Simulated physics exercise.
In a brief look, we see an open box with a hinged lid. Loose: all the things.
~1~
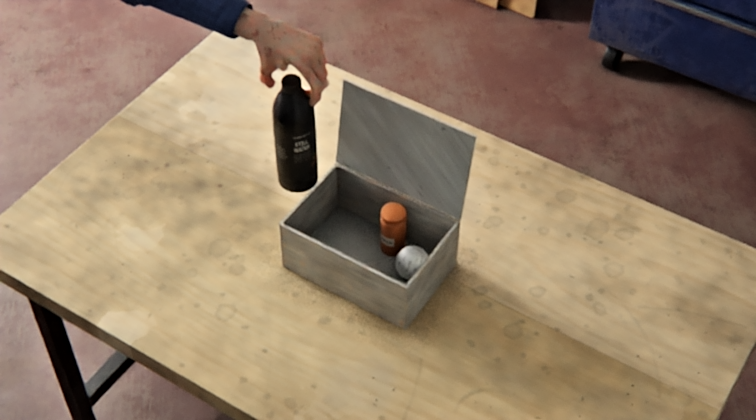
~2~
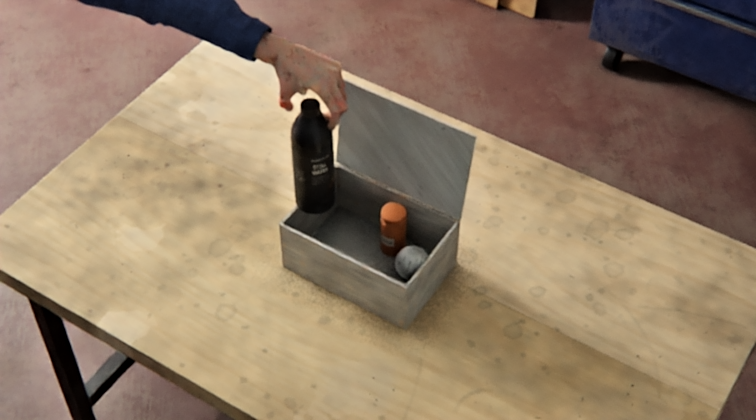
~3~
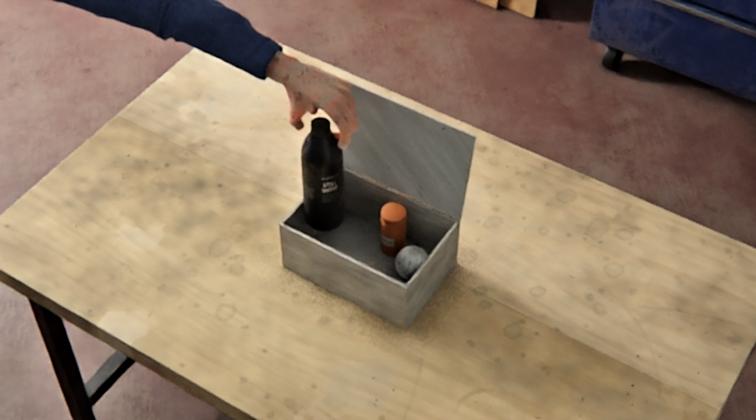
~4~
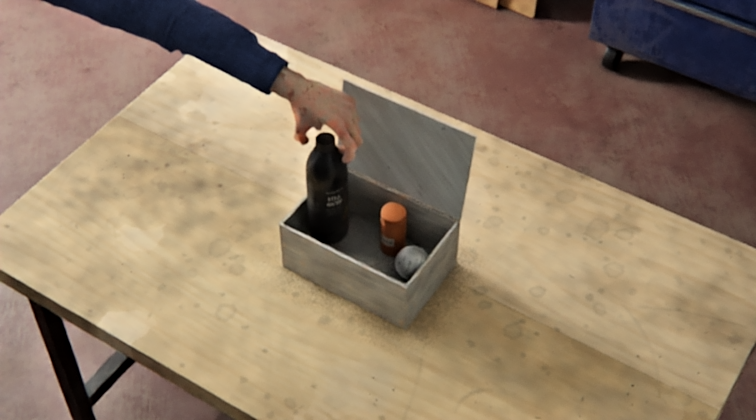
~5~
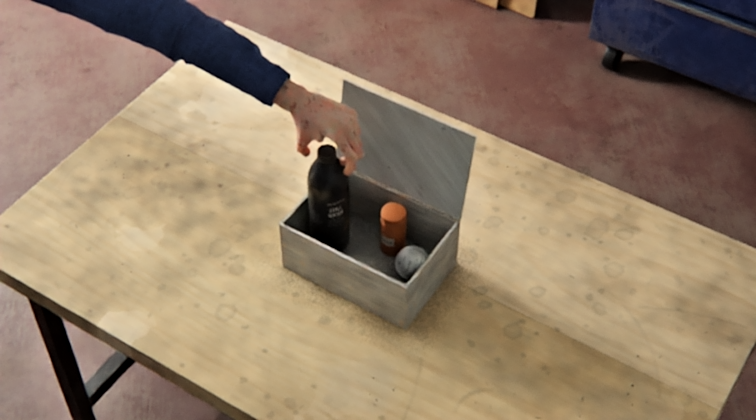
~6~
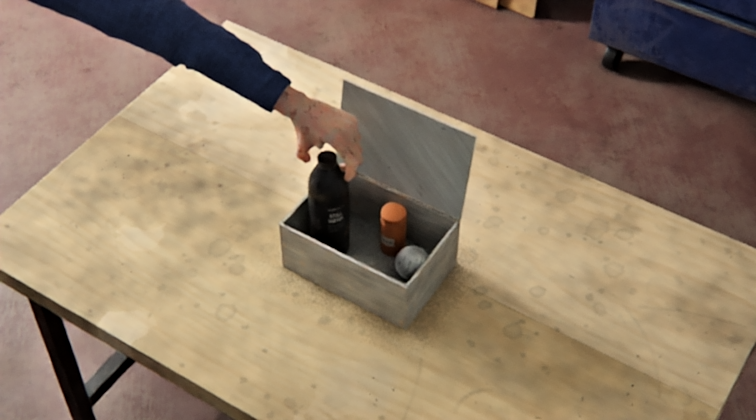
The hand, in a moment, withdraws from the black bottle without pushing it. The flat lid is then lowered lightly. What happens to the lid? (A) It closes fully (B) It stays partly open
B.
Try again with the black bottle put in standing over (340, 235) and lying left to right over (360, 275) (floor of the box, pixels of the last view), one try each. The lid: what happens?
First, it stays ajar; second, it sits on the rim.
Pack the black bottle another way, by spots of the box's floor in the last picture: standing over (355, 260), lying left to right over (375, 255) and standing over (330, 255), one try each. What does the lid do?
1: Open. 2: Closed. 3: Open.
Then, 1.10 s after the last picture, lid starting down.
Then, 1.60 s after the last picture, lid 59° above the rim.
Then, 2.40 s after the last picture, lid 39° above the rim; black bottle tipped 16° from how it was near (318, 213).
Then, 4.00 s after the last picture, lid 33° above the rim; black bottle tipped 24° from how it was near (315, 217).
At rest, lid 33° above the rim; moved from the start, black bottle; the other 2 in place. Seen from the same camera at the end, black bottle near (315, 217).
